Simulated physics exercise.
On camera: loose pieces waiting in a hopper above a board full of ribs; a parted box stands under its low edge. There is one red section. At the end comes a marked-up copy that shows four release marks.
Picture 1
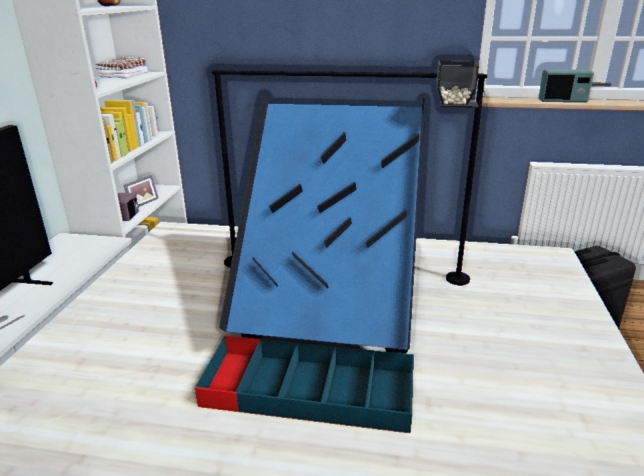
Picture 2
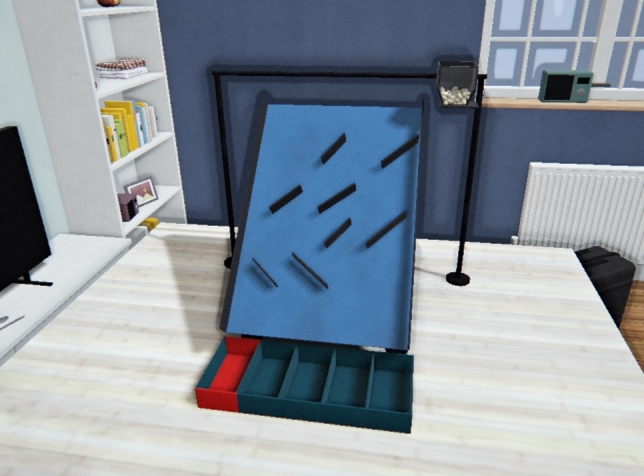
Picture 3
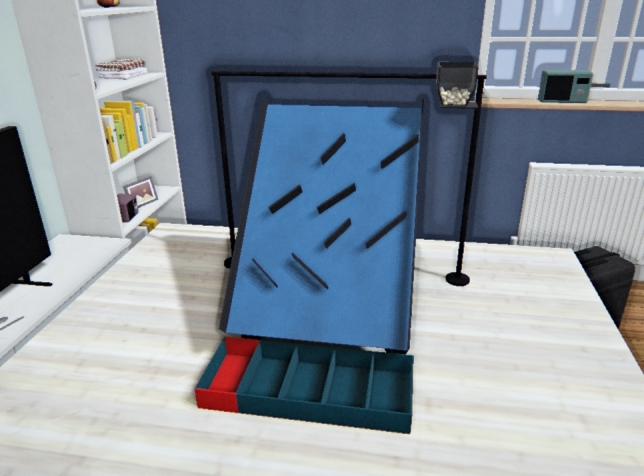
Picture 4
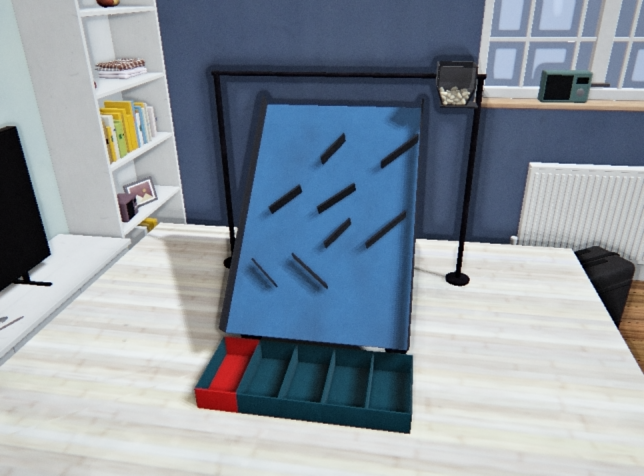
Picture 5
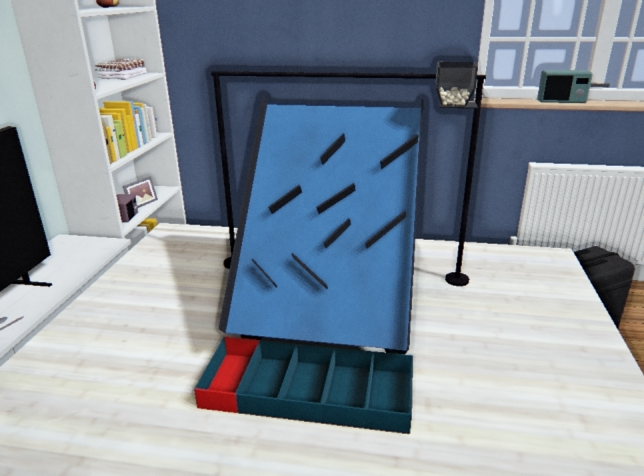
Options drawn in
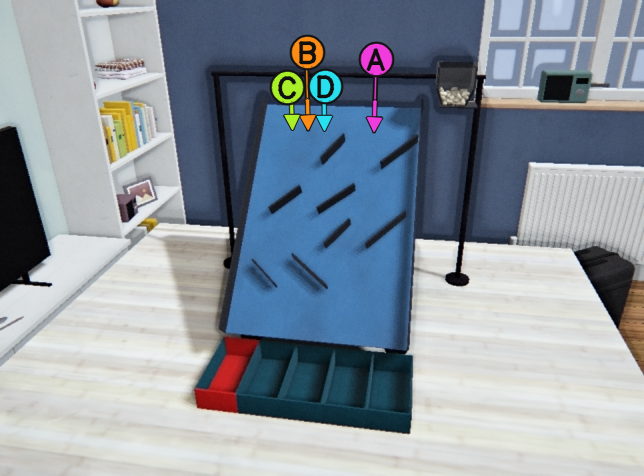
On a pale wooden tabletop, a tilted blue ribbed board standing motionless above a teal divided box with one red section at left.
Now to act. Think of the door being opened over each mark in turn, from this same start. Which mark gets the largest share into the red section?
Choose C.
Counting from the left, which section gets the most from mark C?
The first.
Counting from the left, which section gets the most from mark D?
The first.
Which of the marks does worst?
It is A.
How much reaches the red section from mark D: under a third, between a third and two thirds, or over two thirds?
Mark D gives between a third and two thirds.
On the marked copy, mark A meets the board at (374, 126); mark B meets the board at (308, 124); mark C meets the board at (292, 124); mark D meets the board at (324, 125).
Choosing A, only a few in the red section, all but a few in other sections, only a few held on the board.
Choosing B, close to two thirds in the red section, close to a third in other sections, only a few held on the board.
Choosing C, the bulk in the red section, a small share in other sections.
Choosing D, close to half in the red section, close to a third in other sections, only a few held on the board.
